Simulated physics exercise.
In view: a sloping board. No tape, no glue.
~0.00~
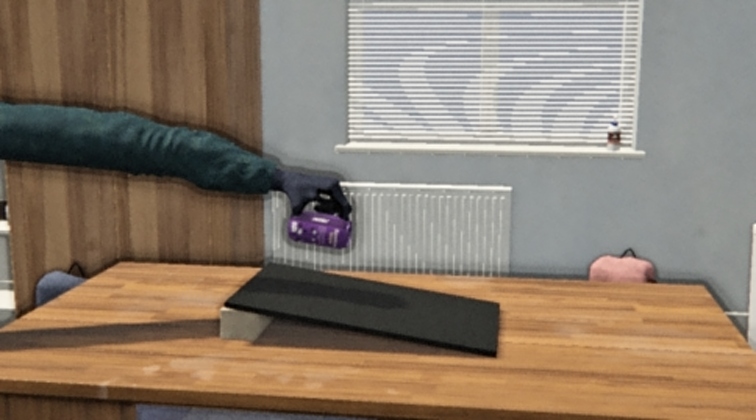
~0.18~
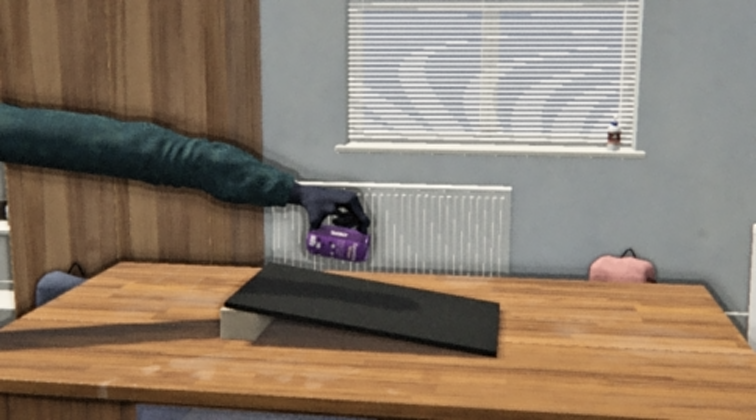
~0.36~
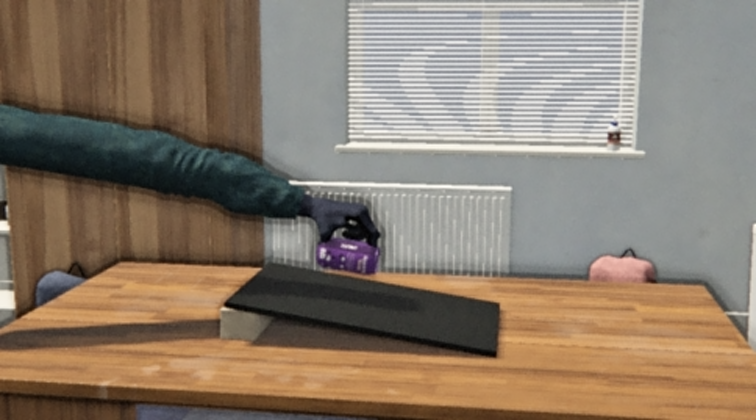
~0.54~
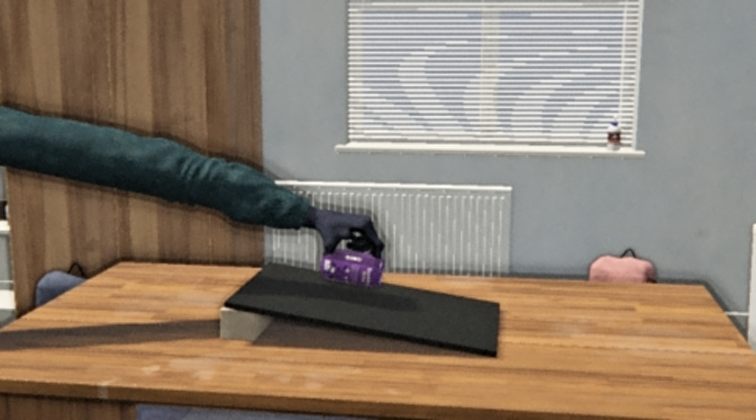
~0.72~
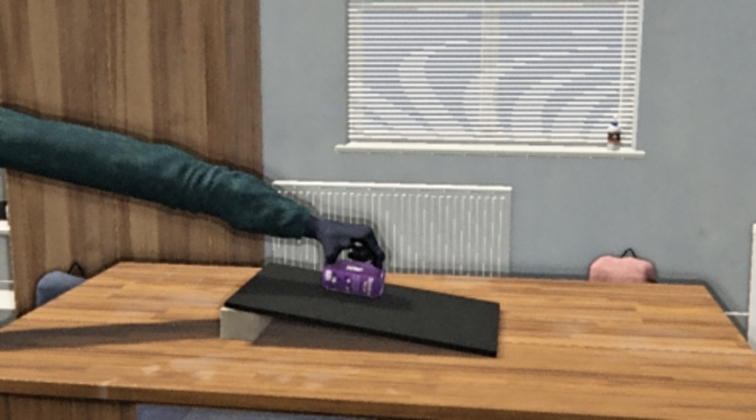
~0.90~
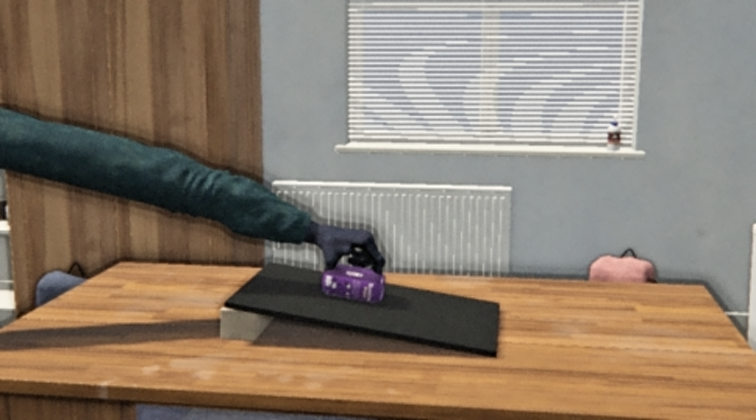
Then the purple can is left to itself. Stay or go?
The purple can keeps its place.
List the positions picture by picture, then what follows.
Still above its spot; purple can (320, 229), in the first picture.
Still above its spot; purple can (338, 243), in the second picture.
Still above its spot; purple can (348, 256), in the third picture.
Still above its spot; purple can (353, 267), in the fourth picture.
Still above its spot; purple can (354, 278), in the fifth picture.
In place under the hand; purple can (354, 283), in the sixth picture.
Around 1.20 s, nothing moves.
Around 1.60 s, purple can resting near (354, 283).
Finally (1.9 s), it is still in place. Final places as the last picture's camera would see them, purple can near (354, 283). The purple can remains at rest.
